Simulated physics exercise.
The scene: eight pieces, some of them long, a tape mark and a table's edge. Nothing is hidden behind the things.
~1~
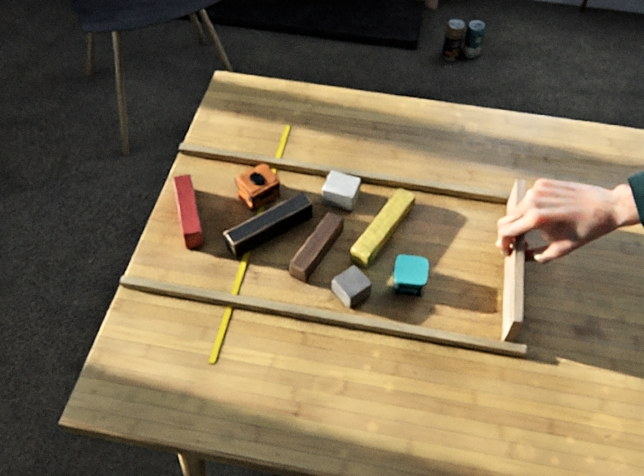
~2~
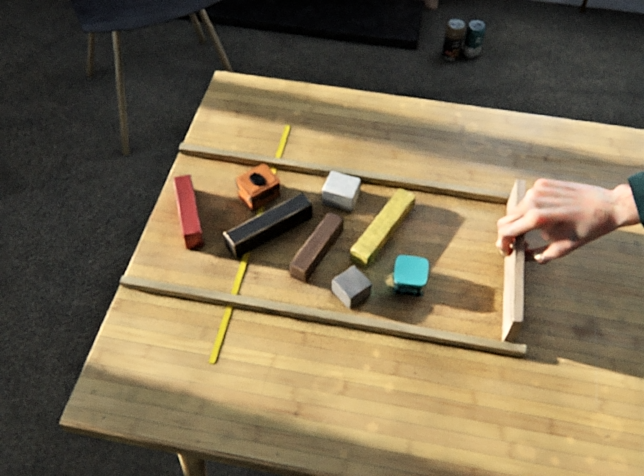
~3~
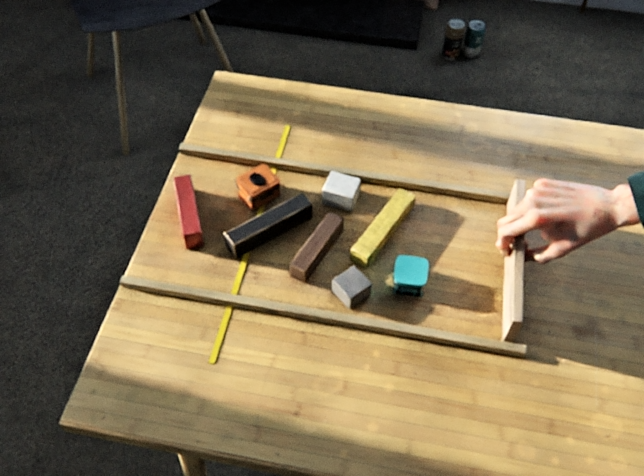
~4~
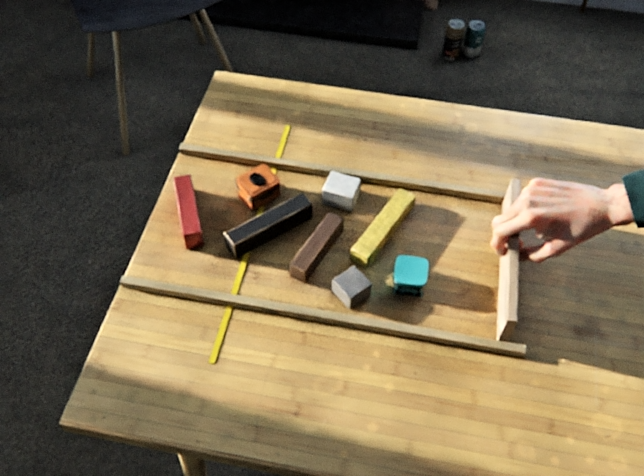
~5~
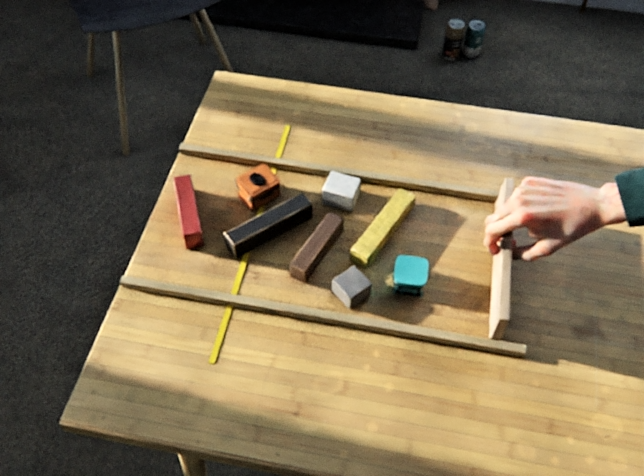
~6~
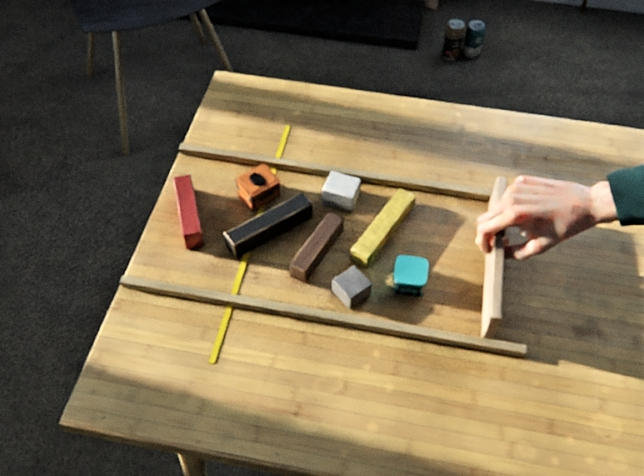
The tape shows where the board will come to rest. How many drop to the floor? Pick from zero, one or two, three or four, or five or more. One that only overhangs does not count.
As it turns out, the number that fall off is zero.
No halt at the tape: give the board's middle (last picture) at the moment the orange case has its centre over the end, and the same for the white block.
Near (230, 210) and (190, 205).
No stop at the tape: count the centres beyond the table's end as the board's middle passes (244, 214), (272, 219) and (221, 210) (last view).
It would be 1, 0 and 2.
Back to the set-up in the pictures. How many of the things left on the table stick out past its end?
1 of them.
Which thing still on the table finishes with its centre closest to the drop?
Foremost is the red bar.
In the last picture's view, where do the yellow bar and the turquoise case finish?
The yellow bar stops around (237, 203); the turquoise case around (231, 249).
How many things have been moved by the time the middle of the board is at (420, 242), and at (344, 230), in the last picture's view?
At the one place 1, at the other 6.
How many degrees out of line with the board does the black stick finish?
Near 20 degrees.
Soon after, none off yet; red bar at rest near (188, 211); orange case at rest near (259, 188); black stick at rest near (270, 225).
At rest, the number that fall off is zero.
